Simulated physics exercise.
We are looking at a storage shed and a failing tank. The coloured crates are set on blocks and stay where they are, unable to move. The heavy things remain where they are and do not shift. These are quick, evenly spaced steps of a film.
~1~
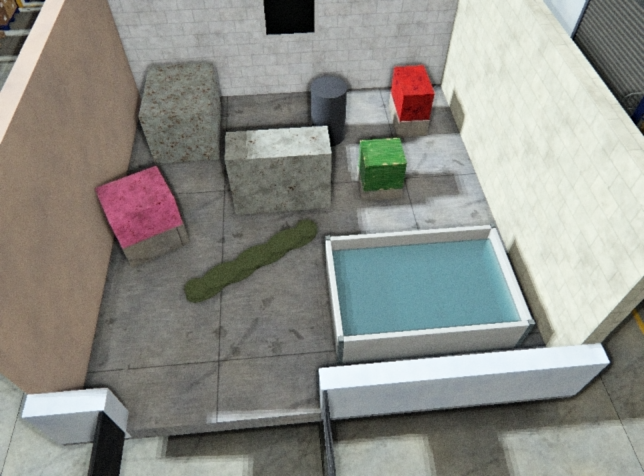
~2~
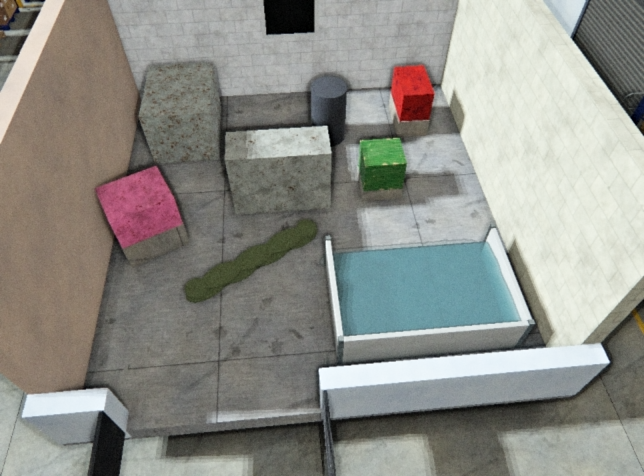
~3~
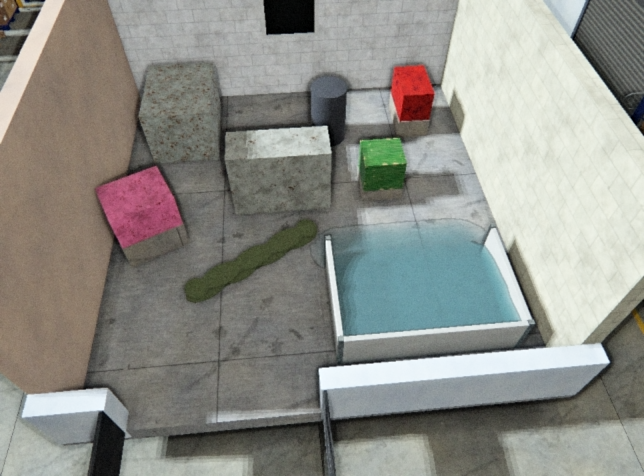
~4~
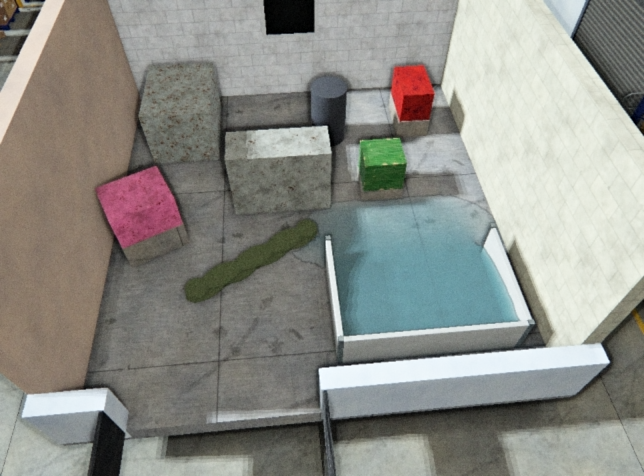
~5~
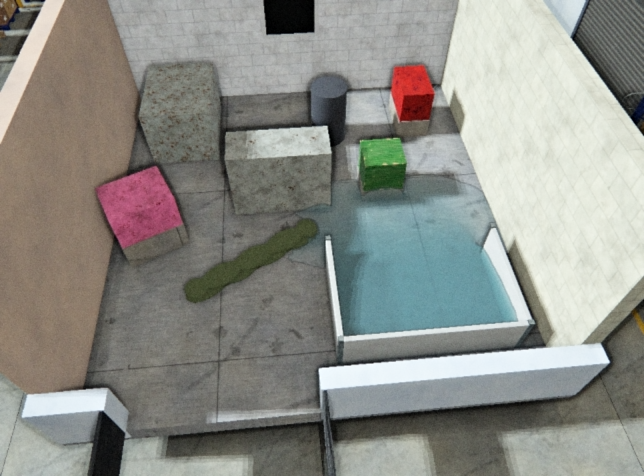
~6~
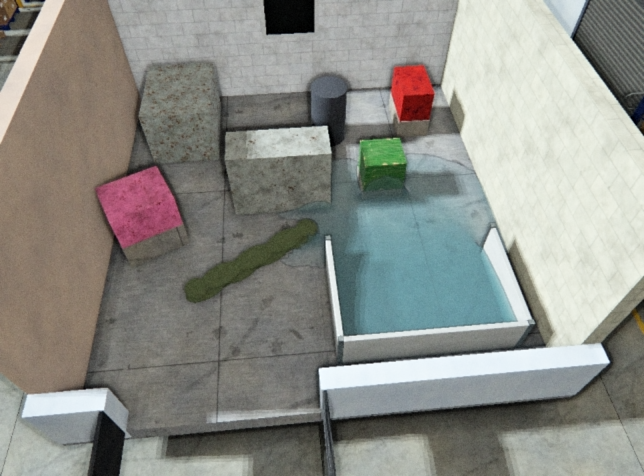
A water tank in a walled shed lost its far side, and the water poured out through the gap, spreading across the gray floor toward the green block while the blocks around it stayed still.
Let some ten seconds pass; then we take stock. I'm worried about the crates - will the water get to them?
At the end, the pink crate stays above the water; the green crate is not above the water; the red crate stays above the water.
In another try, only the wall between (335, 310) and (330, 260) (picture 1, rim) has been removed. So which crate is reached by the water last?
The red one.
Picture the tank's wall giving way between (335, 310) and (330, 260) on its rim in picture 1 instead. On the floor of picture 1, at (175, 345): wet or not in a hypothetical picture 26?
Short version: Swamped.
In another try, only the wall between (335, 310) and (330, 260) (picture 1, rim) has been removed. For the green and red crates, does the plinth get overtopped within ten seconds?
So the green crate remains untouched while the red crate remains untouched.
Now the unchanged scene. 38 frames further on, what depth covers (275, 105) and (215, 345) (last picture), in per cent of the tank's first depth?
Taking them in turn: 10 in a hundred, then 2 in a hundred.
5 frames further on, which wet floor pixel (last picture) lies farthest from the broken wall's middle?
My guess would be about (431, 100).
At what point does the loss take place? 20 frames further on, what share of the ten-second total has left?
Share gone by then: About 0 %.
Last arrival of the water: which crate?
Last of all: The crate marked pink.
A moment on, water covers 30 % of the floor; the pink crate not reached, the green crate water round its plinth, the red crate water round its plinth.
Next, water covers 45 % of the floor; the pink crate water round its plinth, the green crate water round its plinth, the red crate water round its plinth.
Then, water covers 65 % of the floor; the pink crate water round its plinth, the green crate water round its plinth, the red crate water round its plinth.
Later, water covers 85 % of the floor; the pink crate water round its plinth, the green crate water round its plinth, the red crate water round its plinth.
In the end, water covers 95 % of the floor; the pink crate stayed above the water, the green crate was topped, the red crate stayed above the water.
